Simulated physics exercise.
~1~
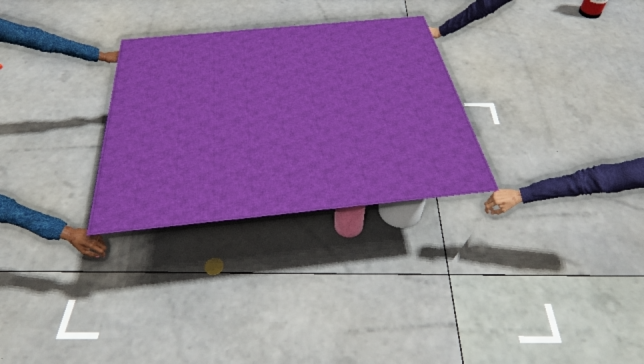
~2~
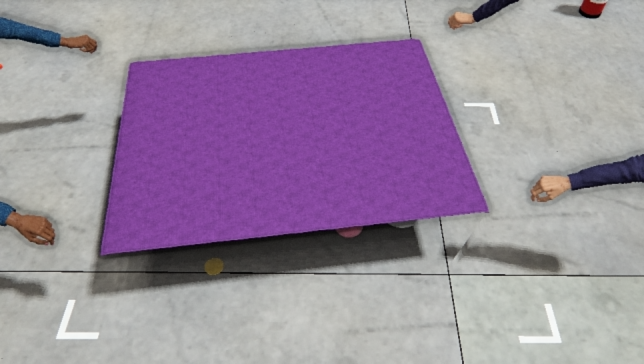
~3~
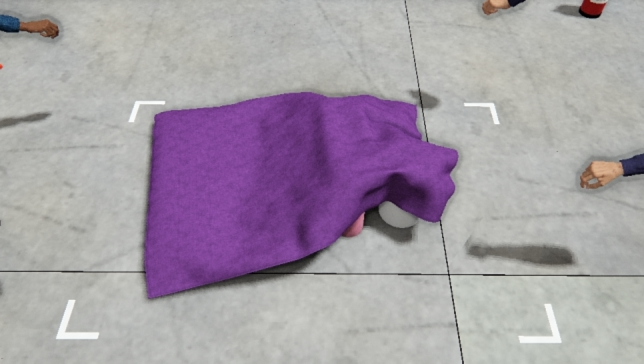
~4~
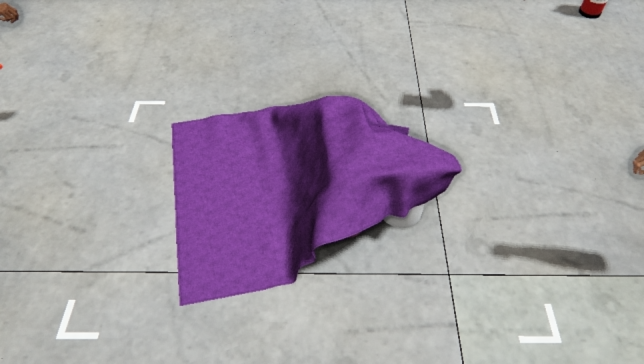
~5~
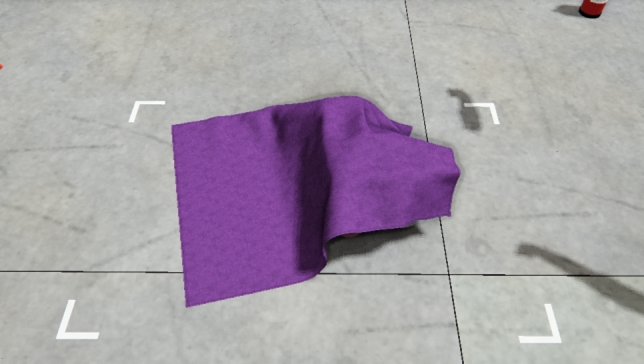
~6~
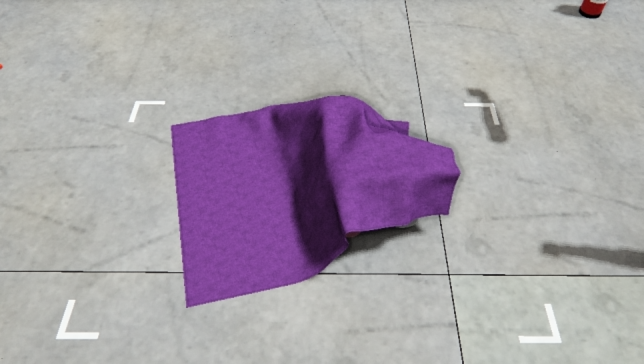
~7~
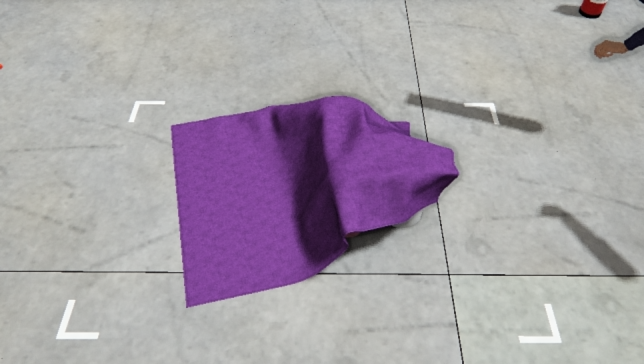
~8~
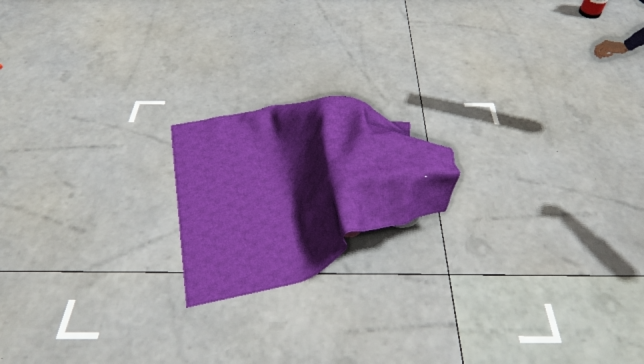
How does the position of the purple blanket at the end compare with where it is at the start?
At the start the blanket is stretched out in the hands' grip, higher in the view. By the end it is lower and slightly farther right, lying draped in folds over the things beneath it.
